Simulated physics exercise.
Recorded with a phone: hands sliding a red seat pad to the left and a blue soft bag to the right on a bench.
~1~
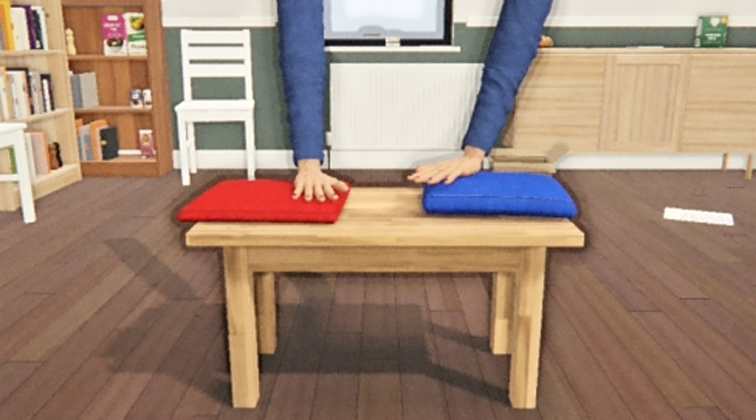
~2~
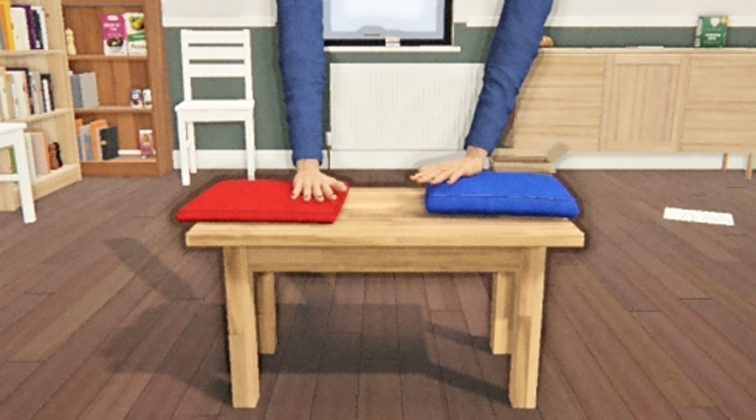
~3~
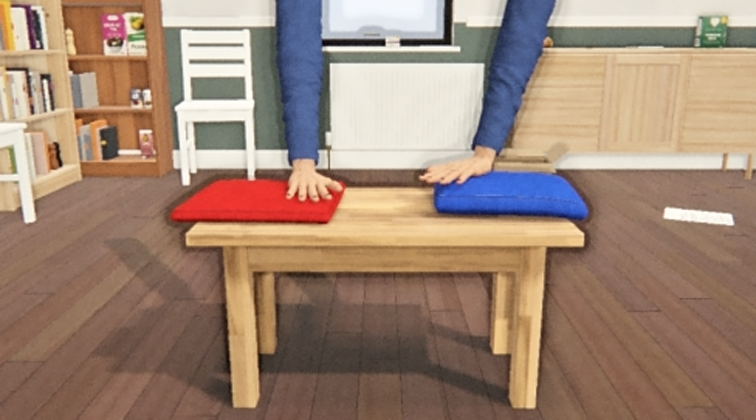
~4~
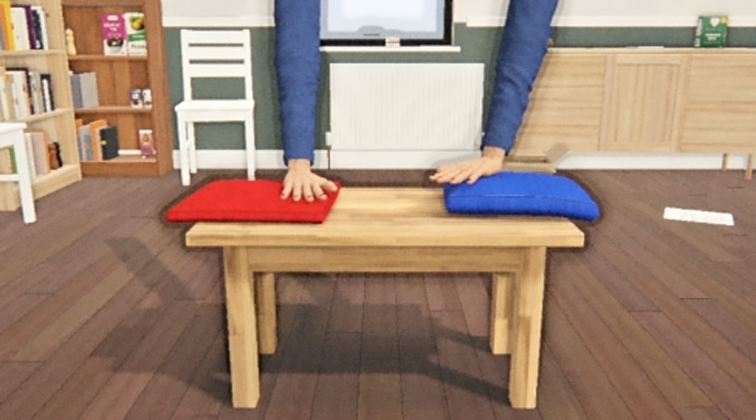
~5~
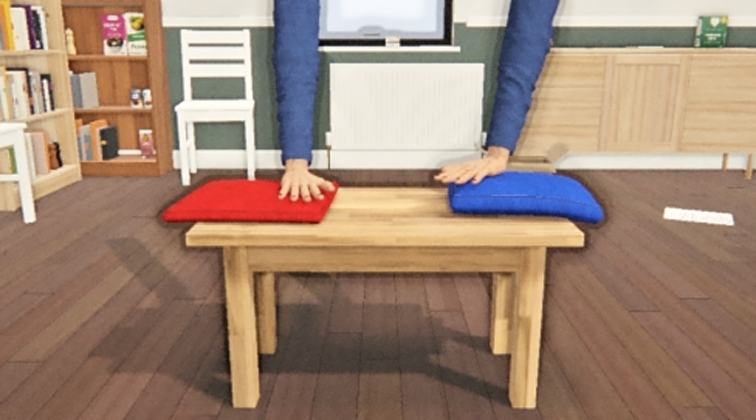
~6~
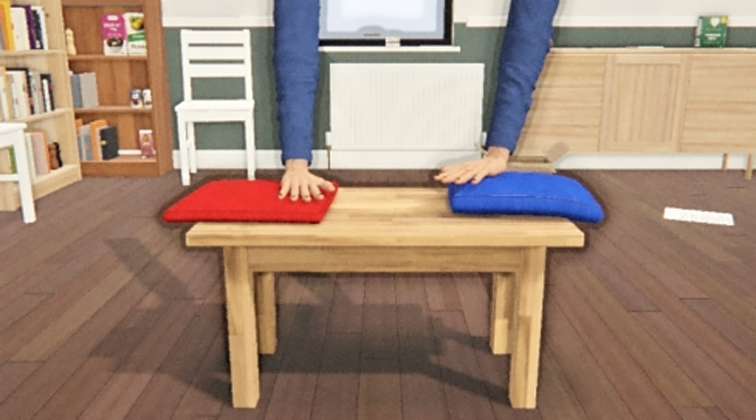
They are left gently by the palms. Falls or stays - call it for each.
Call: Red seat pad stays; blue soft bag stays.
Then, 0.32 s past the final frame, seat pad unmoved; soft bag unmoved.
When it is over, seat pad unmoved; soft bag unmoved. The red seat pad remains on top and the blue soft bag holds its place.
